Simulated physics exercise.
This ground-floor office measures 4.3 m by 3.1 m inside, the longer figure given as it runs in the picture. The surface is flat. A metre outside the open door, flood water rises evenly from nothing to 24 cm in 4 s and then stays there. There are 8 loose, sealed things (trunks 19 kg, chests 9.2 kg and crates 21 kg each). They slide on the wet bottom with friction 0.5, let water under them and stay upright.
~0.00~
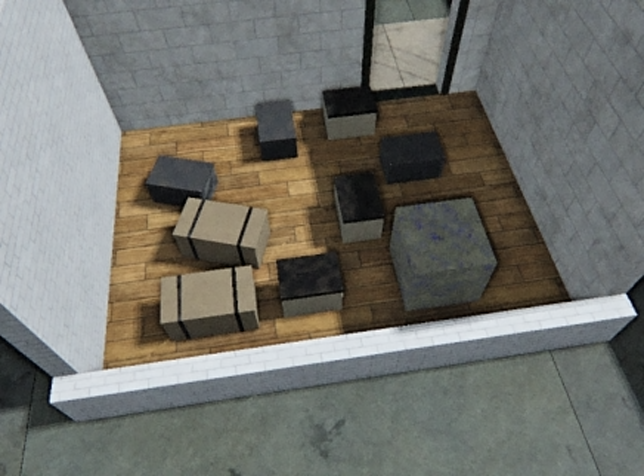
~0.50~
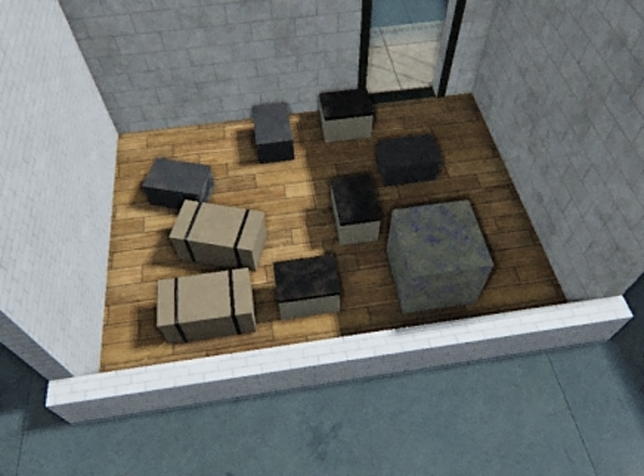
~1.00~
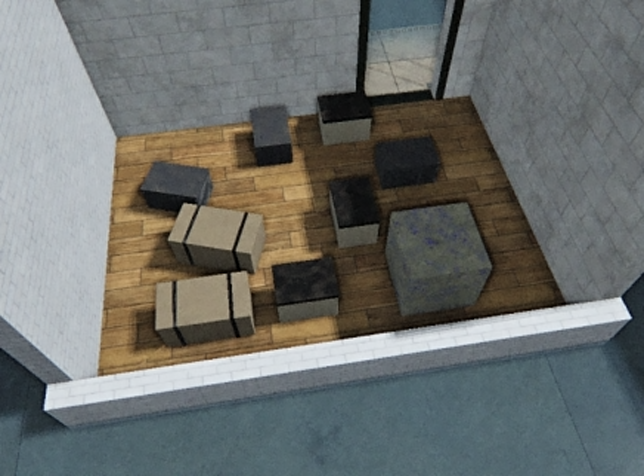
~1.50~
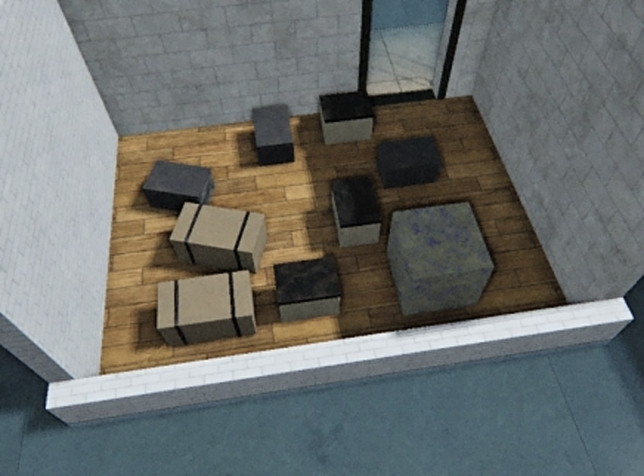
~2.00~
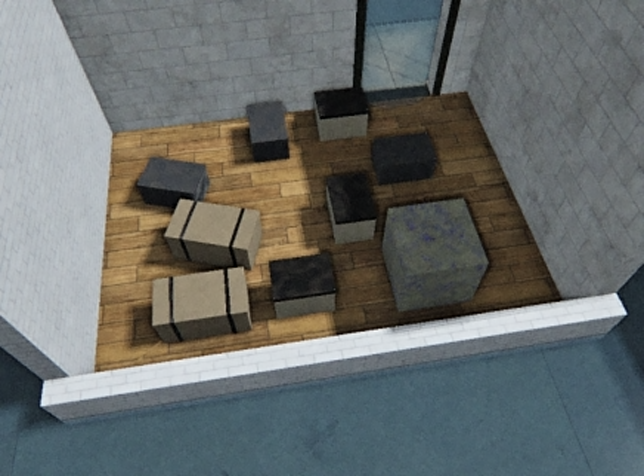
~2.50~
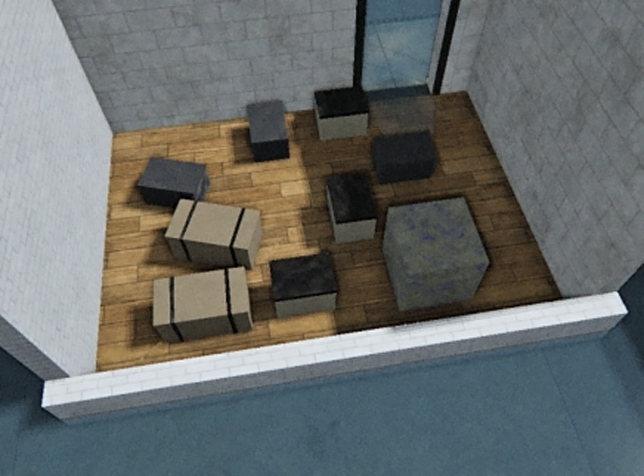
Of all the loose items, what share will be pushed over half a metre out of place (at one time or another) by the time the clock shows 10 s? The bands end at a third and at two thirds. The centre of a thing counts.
Share: Between one and two thirds.
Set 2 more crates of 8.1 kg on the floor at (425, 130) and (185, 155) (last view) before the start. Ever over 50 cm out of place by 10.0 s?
In that order: More, less.
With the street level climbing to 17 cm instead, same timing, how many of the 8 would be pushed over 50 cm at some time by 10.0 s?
Then 1.
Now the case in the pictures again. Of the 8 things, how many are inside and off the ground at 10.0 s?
At that moment 6.
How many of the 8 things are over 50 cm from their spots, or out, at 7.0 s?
By then 2.
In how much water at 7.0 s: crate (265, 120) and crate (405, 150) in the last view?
About 2 and 4 cm.
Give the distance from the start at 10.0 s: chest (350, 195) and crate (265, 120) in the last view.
In that order: 140 cm, 0 cm.
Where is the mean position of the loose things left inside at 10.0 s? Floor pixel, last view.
At about (232, 231).
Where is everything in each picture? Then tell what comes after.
A trunk at (221, 222), on the bottom; a chest at (350, 100) rests on the ground; water covers 0.0 m2; 0 of 8 have shifted, in the first picture.
A trunk at (217, 224) rests on the ground; a chest at (346, 102) rests on the ground; water covers 0.0 m2; 0 of 8 have shifted, in the second picture.
A trunk at (216, 227), on the bottom; a chest at (344, 105), on the bottom; water covers 0.0 m2; 0 of 8 have shifted, in the third picture.
A trunk at (218, 227) rests on the ground; a chest at (346, 105), on the bottom; 0.0 m2 under water; 0 of 8 have shifted, in the fourth picture.
A trunk at (213, 223), on the bottom; a chest at (341, 101) rests on the ground; water covers 0.1 m2; 0 of 8 have shifted, in the fifth picture.
A trunk at (213, 223), on the bottom; a chest at (341, 100), on the bottom; water covers 0.6 m2; 0 of 8 have shifted, in the sixth picture.
After 3.5 s 0 of 8 are over 50 cm from their spots; 0 afloat.
After 4.5 s 0 of 8 are over 50 cm from their spots; 0 afloat.
After 7.0 s 2 of 8 are over 50 cm from their spots; 2 afloat.
After 10.0 s 5 of 8 are over 50 cm from their spots, and 5 have been at some point; 6 afloat.
